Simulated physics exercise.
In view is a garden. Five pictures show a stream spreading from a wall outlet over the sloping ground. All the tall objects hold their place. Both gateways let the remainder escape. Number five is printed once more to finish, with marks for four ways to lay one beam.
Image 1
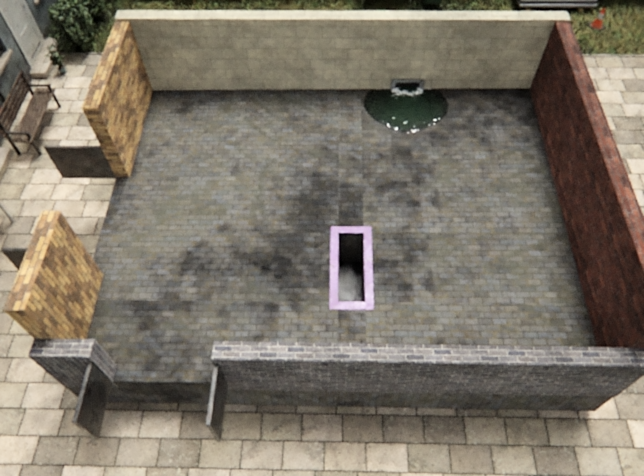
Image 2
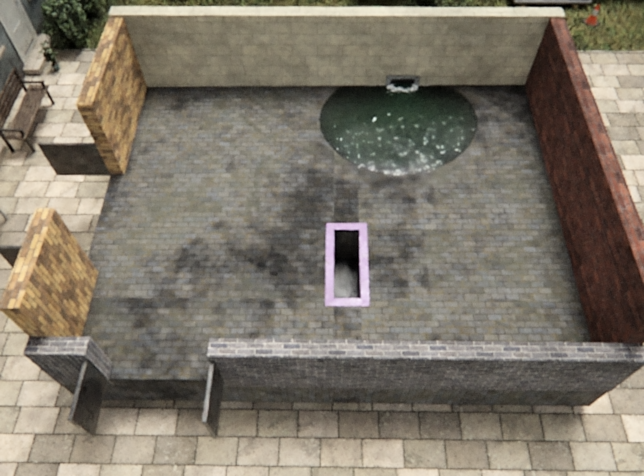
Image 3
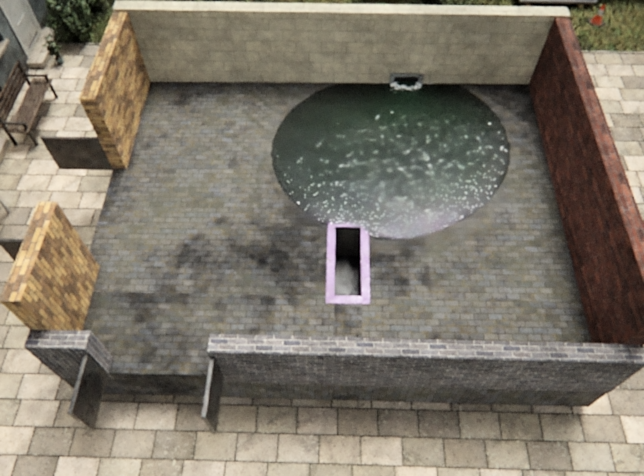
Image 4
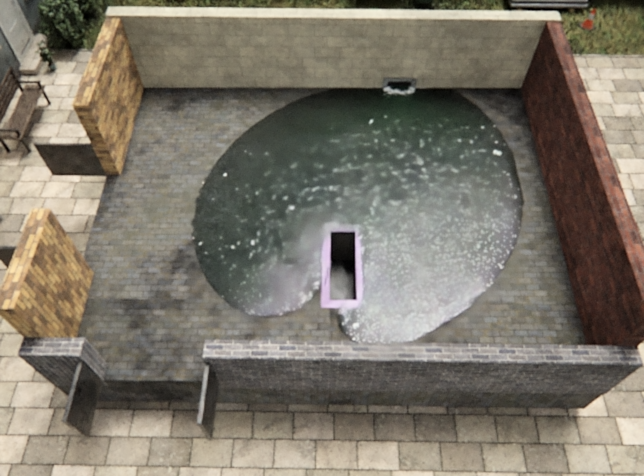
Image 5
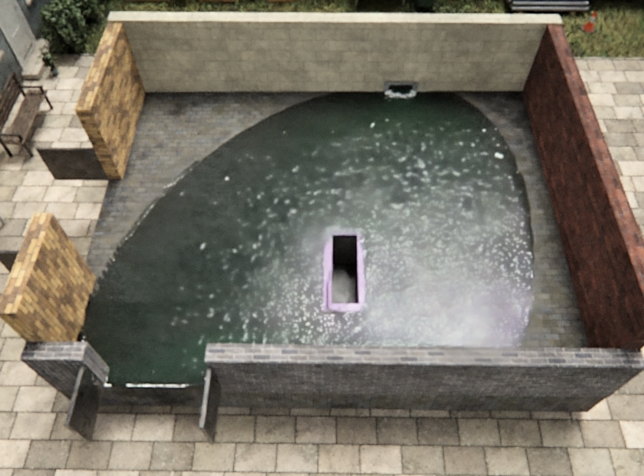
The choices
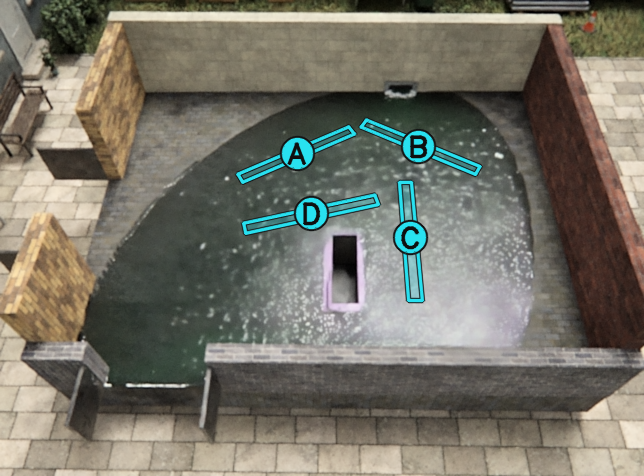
In a walled garden, green water spreads from the back wall around a purple-edged gully.
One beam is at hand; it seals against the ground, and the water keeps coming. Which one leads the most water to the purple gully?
A works best here.
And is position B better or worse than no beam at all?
It is worse.
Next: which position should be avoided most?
B it is.
In cyan, A from (240, 178) to (351, 130); B from (363, 123) to (477, 170); C from (415, 300) to (405, 182); D from (244, 228) to (376, 199).
With A, about 27 % of the stream goes into the purple gully, about 72 % out by the gates.
With B, about 3 % of the stream goes into the purple gully, about 97 % out by the gates.
With C, about 18 % of the stream goes into the purple gully, about 82 % out by the gates.
With D, about 15 % of the stream goes into the purple gully, about 85 % out by the gates.
